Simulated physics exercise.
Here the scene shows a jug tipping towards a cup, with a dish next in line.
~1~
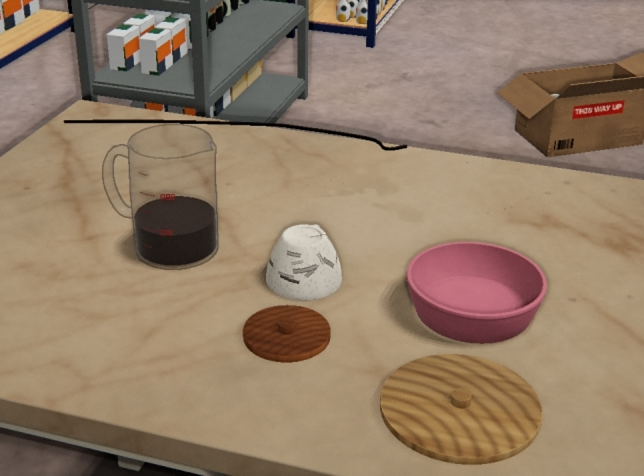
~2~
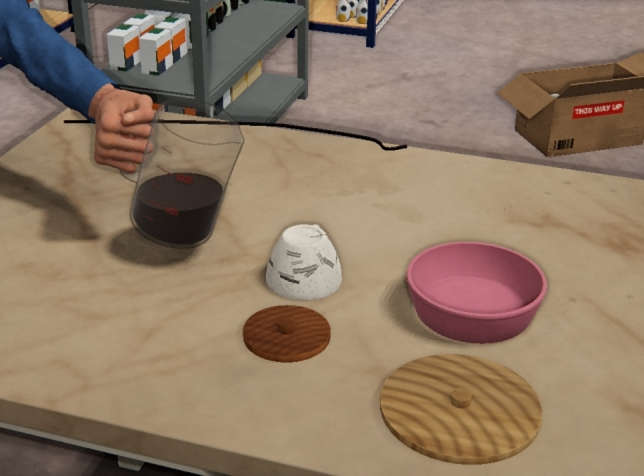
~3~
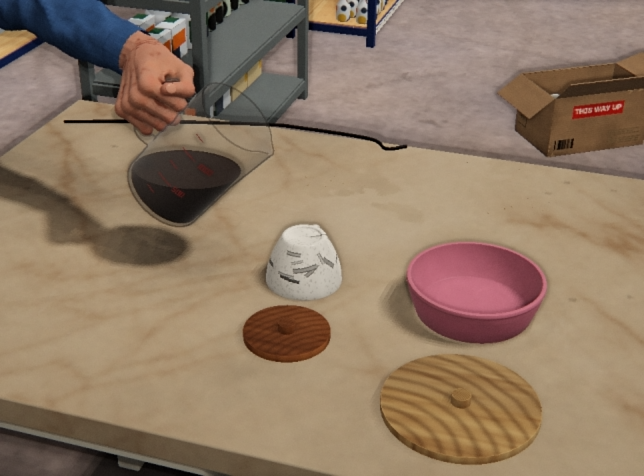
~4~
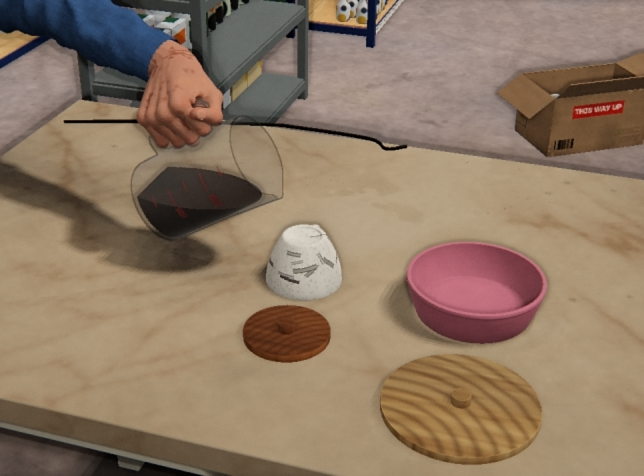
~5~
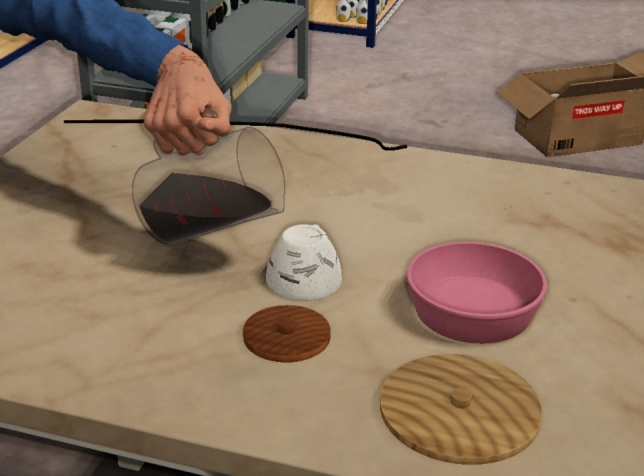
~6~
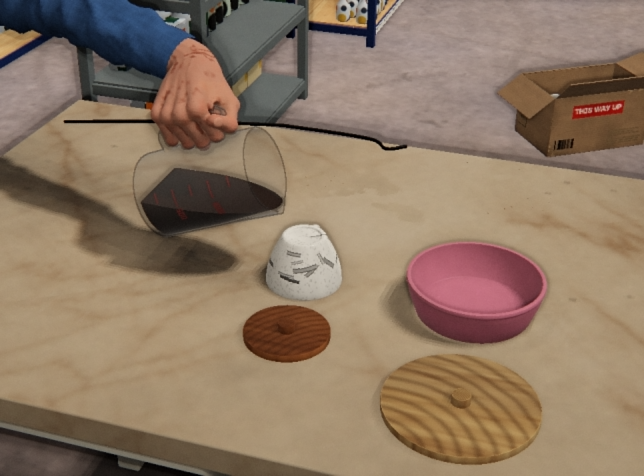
A glass jug of dark liquid is lifted by a hand in a blue sleeve from the left of a pale marbled tabletop, seen from above in a storeroom with metal shelves and a cardboard box. Right of it sit an upturned white cup with dark marks, a pink dish and two round wooden lids. The hand tilts the jug steadily rightward, then more slowly, the liquid staying inside, while the camera holds still.
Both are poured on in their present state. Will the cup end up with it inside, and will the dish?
As I see it, the cup won't hold a drop; the dish won't turn it away.
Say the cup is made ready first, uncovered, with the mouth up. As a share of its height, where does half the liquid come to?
The level comes to around 75 percent of the height.
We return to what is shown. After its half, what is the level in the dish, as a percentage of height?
Fill level: About 30 percent.
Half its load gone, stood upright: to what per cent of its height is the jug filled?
Fill height: Near 15 per cent.
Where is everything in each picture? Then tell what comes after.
In the first frame, nothing is moving yet; jug (174, 194) about a quarter full; cup (304, 260) upside down; dish (474, 296) open.
In the second frame, the jug is picked up; jug about a quarter full, surface at (180, 192); cup (304, 260) upside down.
In the third frame, tilting; jug (201, 154) tipped 40° with all of its load; dish (474, 296) open.
In the fourth frame, no stream yet; jug (210, 178) tipped 55° with all of its load; cup (304, 260) upside down.
In the fifth frame, still nothing leaves it; jug (212, 186) tipped 60° with all of its load; dish (474, 296) open.
In the sixth frame, on the point of pouring; jug (213, 182) tipped 65° with all of its load; cup (304, 260) upside down; dish (474, 296) open.
Next, it runs off the upturned base of the cup.
After that, the coffee goes into the dish.
Finally, the cup is empty, in a puddle; the dish has its share inside.
